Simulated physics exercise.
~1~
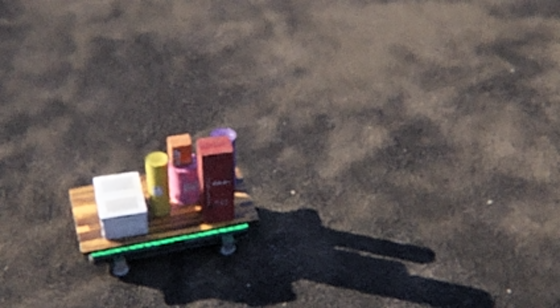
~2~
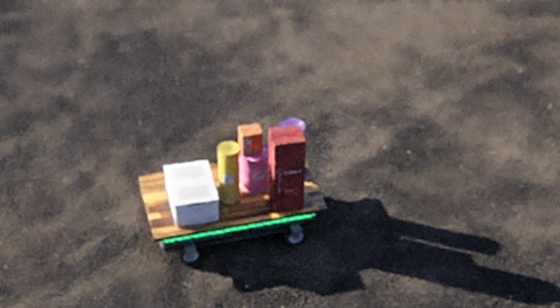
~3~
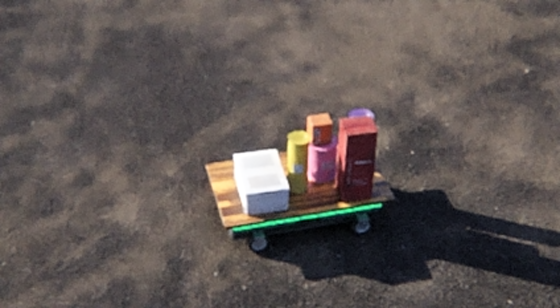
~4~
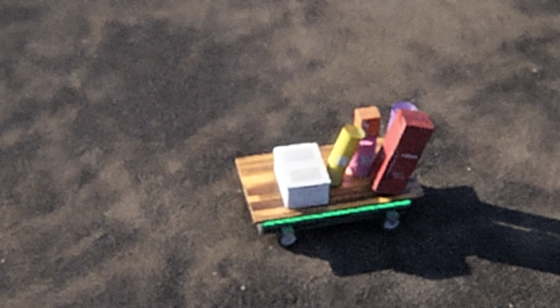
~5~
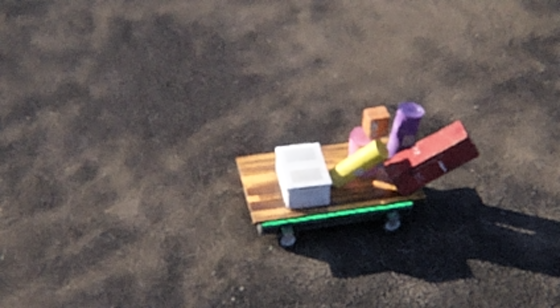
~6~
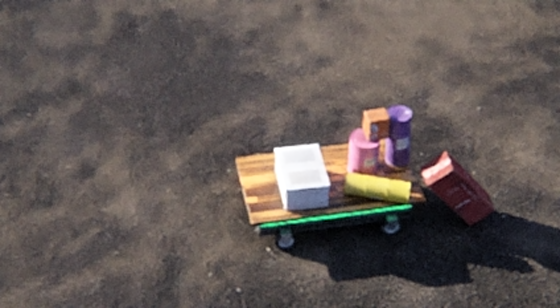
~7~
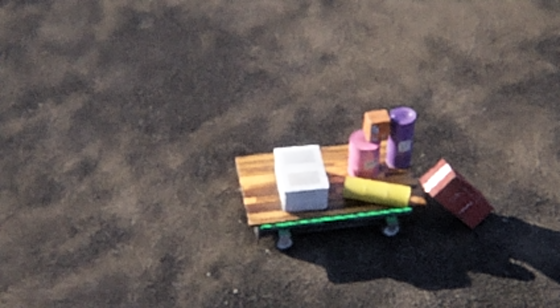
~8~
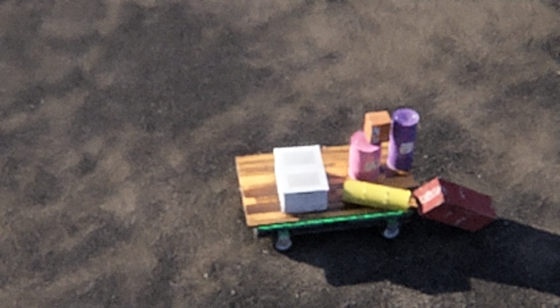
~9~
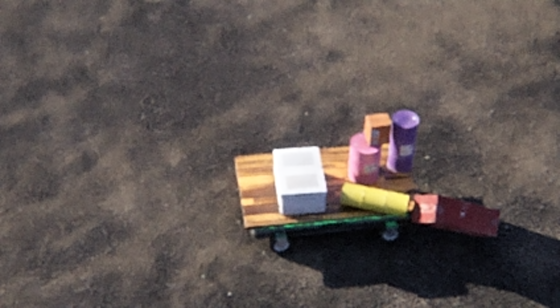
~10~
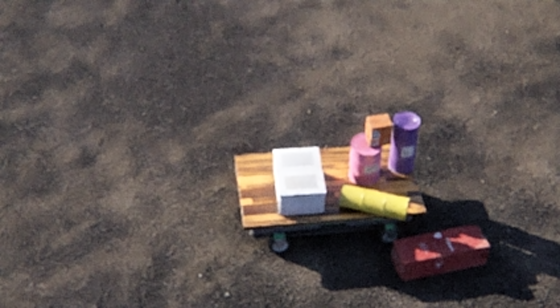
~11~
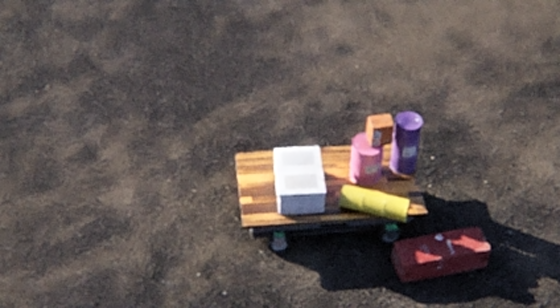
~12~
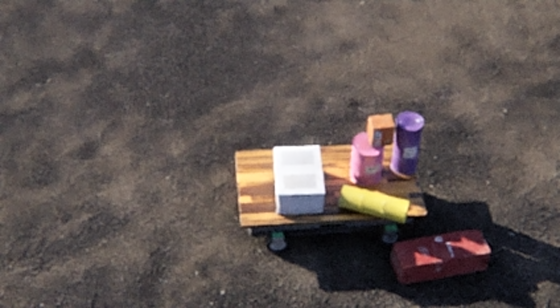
On a patch of dark, bare ground, a small wooden-decked cart carrying boxes and canisters rolled right and stopped; the yellow canister tipped onto its side aboard, while the tall red box toppled off the right end and ended up lying on the ground.
